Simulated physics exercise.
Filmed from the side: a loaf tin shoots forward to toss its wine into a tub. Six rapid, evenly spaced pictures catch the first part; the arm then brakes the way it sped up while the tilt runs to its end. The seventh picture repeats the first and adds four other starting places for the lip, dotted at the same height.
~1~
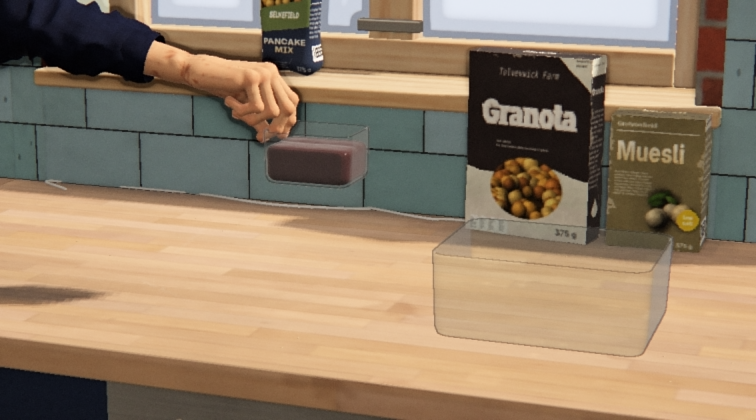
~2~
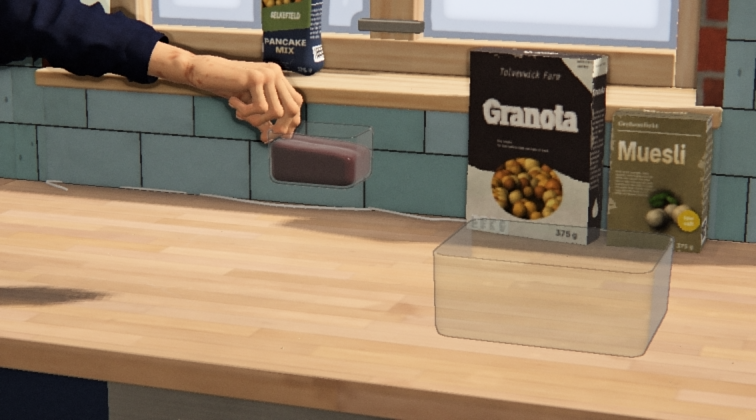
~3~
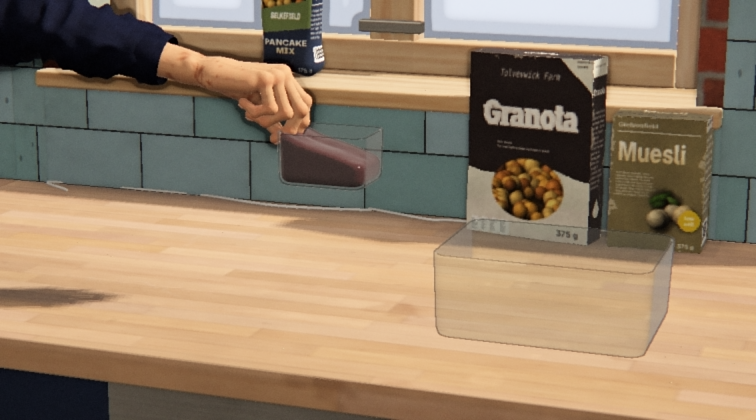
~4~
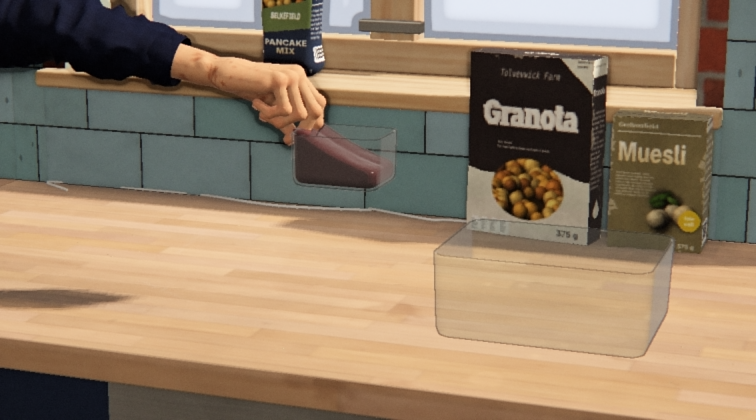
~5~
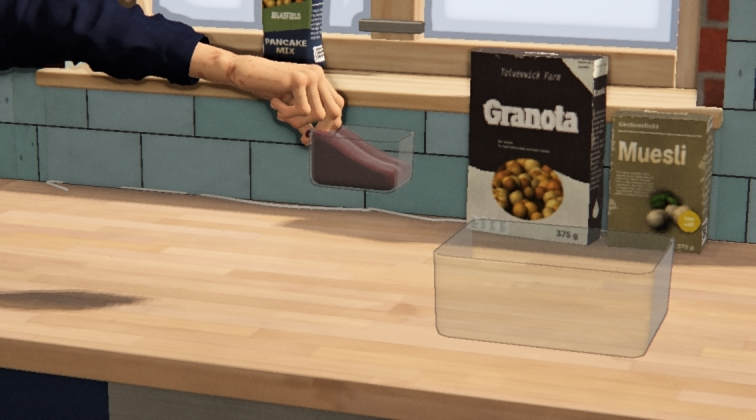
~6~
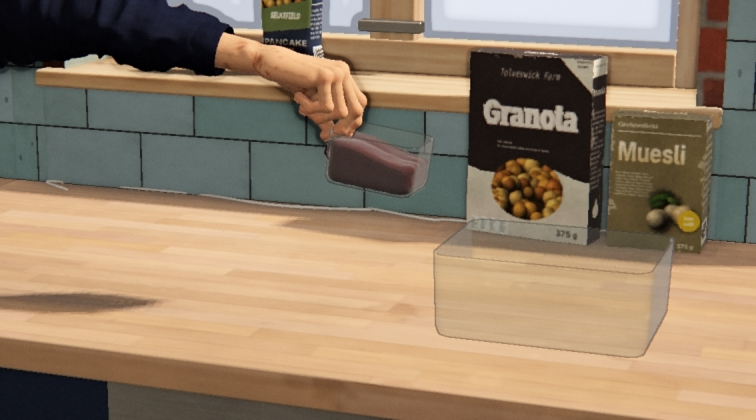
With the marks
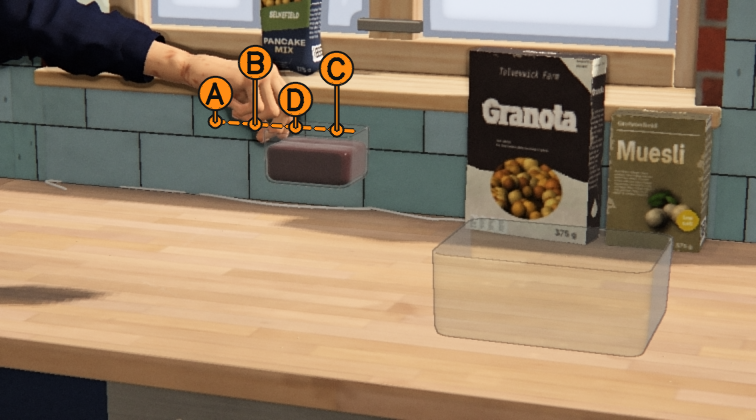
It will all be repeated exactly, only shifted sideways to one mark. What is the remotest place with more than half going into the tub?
C will do.
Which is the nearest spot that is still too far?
Here it is spot D.
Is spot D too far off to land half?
Yes.
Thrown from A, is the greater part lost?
Yes, it does.
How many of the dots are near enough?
One of them.
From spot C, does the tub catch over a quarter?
Yes, clearly.
In orange, A at (215, 121); B at (255, 124); C at (336, 130); D at (295, 127).
Choosing A, about 0 % lands in the tub, 100 % falls short.
Choosing B, about 0 % lands in the tub, 99 % falls short.
Choosing C, about 66 % lands in the tub, 30 % falls short and 4 % goes beside or beyond.
Choosing D, about 35 % lands in the tub, 63 % falls short.
